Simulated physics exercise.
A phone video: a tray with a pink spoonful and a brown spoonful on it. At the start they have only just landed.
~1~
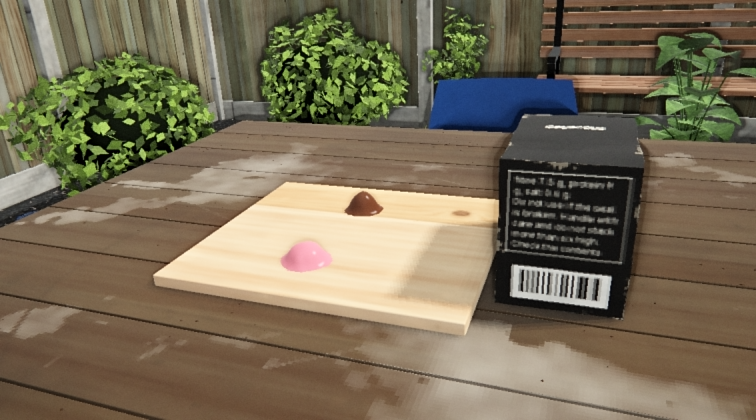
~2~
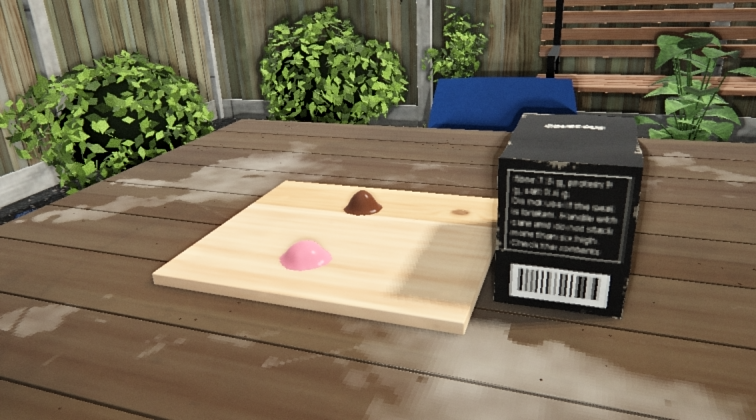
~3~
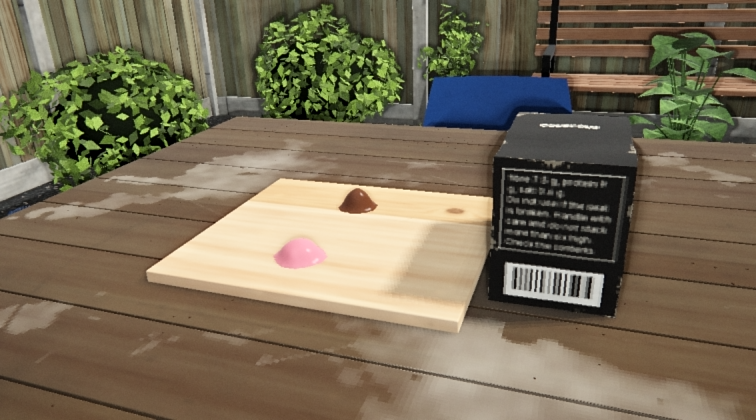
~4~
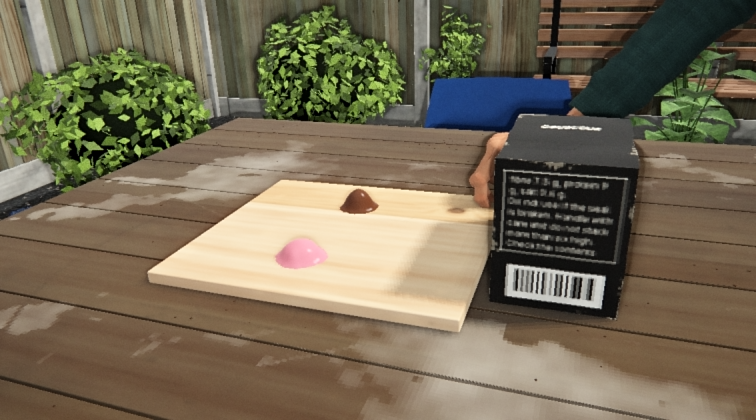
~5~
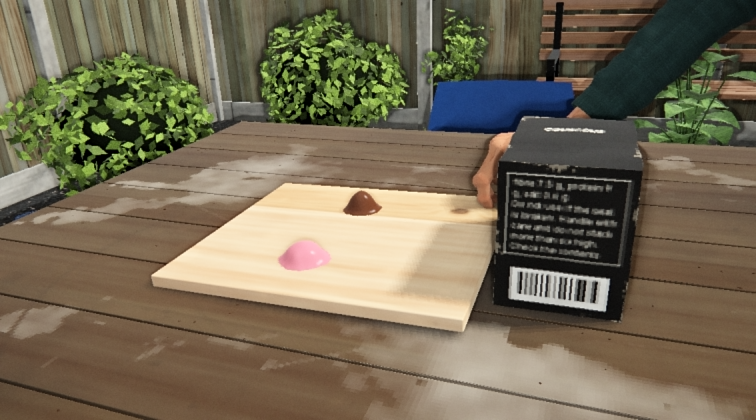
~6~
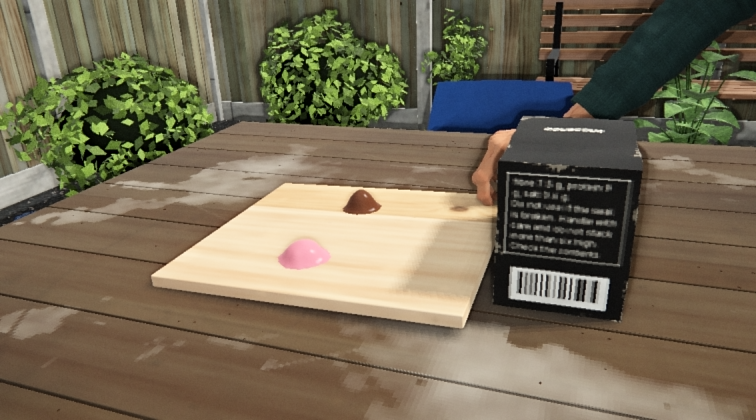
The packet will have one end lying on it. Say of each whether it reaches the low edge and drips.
Pink spoonful stays put, brown spoonful stays put.
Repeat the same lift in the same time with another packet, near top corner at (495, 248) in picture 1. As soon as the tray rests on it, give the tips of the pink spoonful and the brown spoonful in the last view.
The first one stops at (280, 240), and after it the second at (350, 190).
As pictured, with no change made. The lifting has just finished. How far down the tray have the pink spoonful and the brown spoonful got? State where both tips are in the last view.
You'd find them at (263, 207) and (327, 162), in that order.
Next, slope about 29°; the pink spoonful has not moved; the brown spoonful has not moved.
After that, the pink spoonful has not moved; the brown spoonful has not moved.
Finally, slope about 29°; the pink spoonful has not moved; the brown spoonful has not moved.
